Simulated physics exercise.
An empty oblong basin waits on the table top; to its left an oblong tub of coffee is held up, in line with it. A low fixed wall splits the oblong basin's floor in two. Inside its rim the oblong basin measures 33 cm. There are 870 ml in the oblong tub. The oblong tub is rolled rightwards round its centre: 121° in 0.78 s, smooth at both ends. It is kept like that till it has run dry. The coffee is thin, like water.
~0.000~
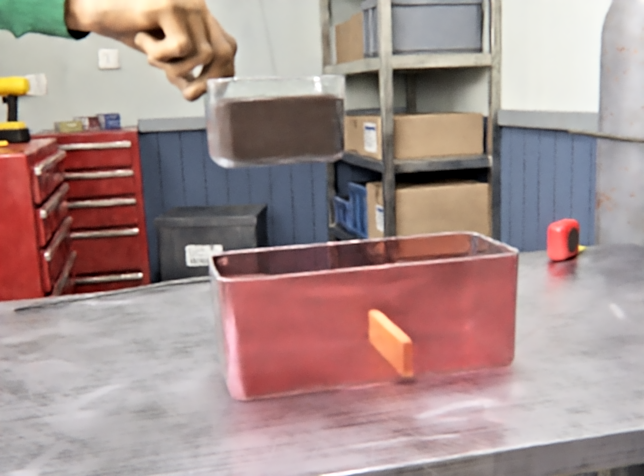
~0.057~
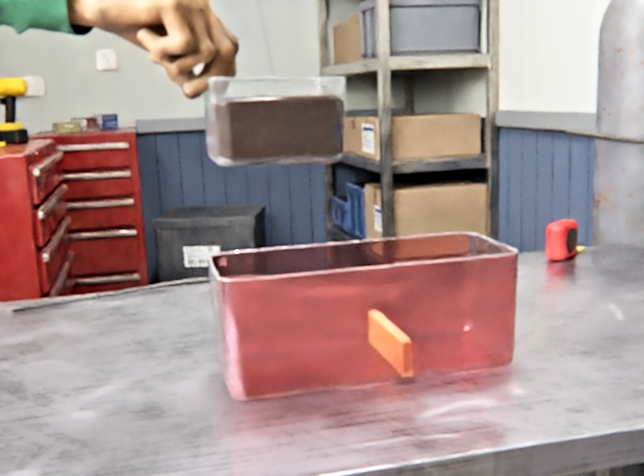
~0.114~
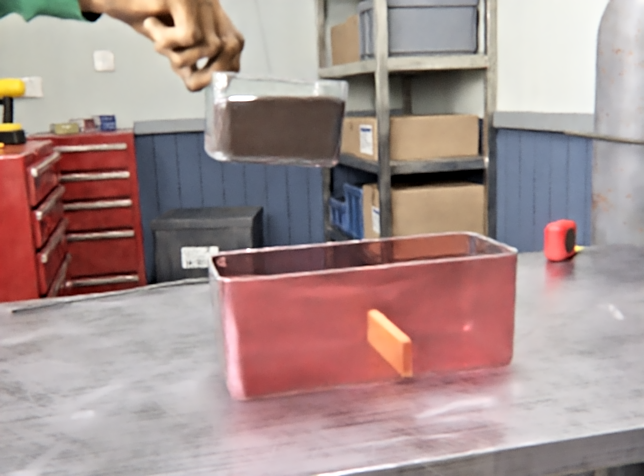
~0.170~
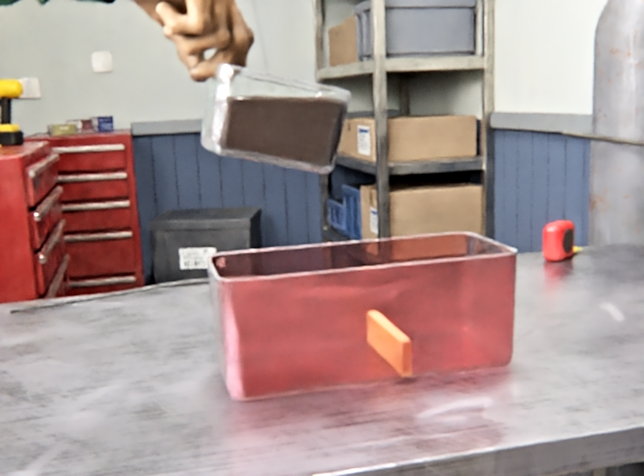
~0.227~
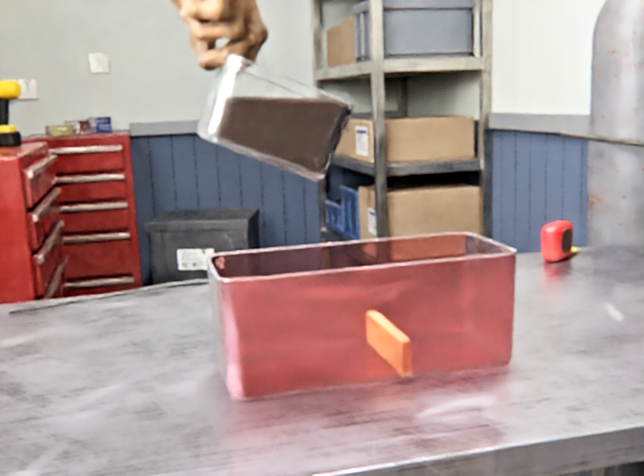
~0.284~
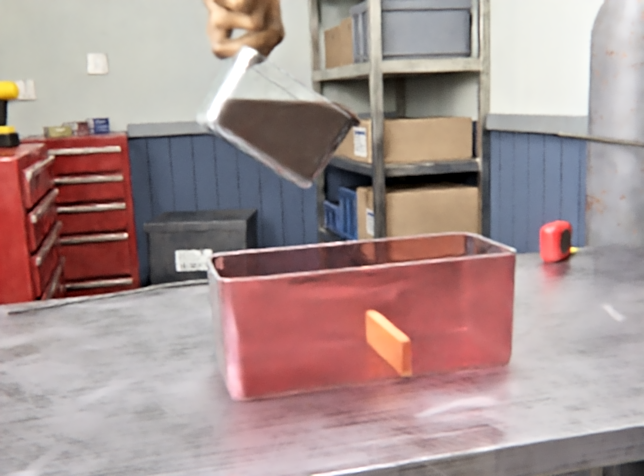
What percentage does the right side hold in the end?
About 50 per cent.
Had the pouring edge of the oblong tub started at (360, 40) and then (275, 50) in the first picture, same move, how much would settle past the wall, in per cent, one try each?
First 60, then 15 per cent.
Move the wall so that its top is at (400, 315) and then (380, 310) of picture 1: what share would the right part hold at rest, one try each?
First 40, then 60 per cent.
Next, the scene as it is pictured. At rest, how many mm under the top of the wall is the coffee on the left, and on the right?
Some 24 mm on the left and 14 mm on the right.
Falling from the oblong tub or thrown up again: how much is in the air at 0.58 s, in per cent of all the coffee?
Near 42 in a hundred.
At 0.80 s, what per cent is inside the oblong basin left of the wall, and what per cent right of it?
Some 34 per cent left and 54 right.
Then, 0.58 s in, the tilt is 103° and 20 per cent is still to pour, 2 is left of the wall and 35 right of it.
Then, 0.80 s in, the tilt is 121° and 1 per cent is still to pour, 33 is left of the wall and 53 right of it.
Then, 1.03 s in, the tilt is 121° and 0 per cent is still to pour, 43 is left of the wall and 52 right of it.
Then, 1.28 s in, the tilt is 121° and 0 per cent is still to pour, 46 is left of the wall and 49 right of it.
Finally, 46 per cent lies left of the wall, 50 right of it and 5 outside.
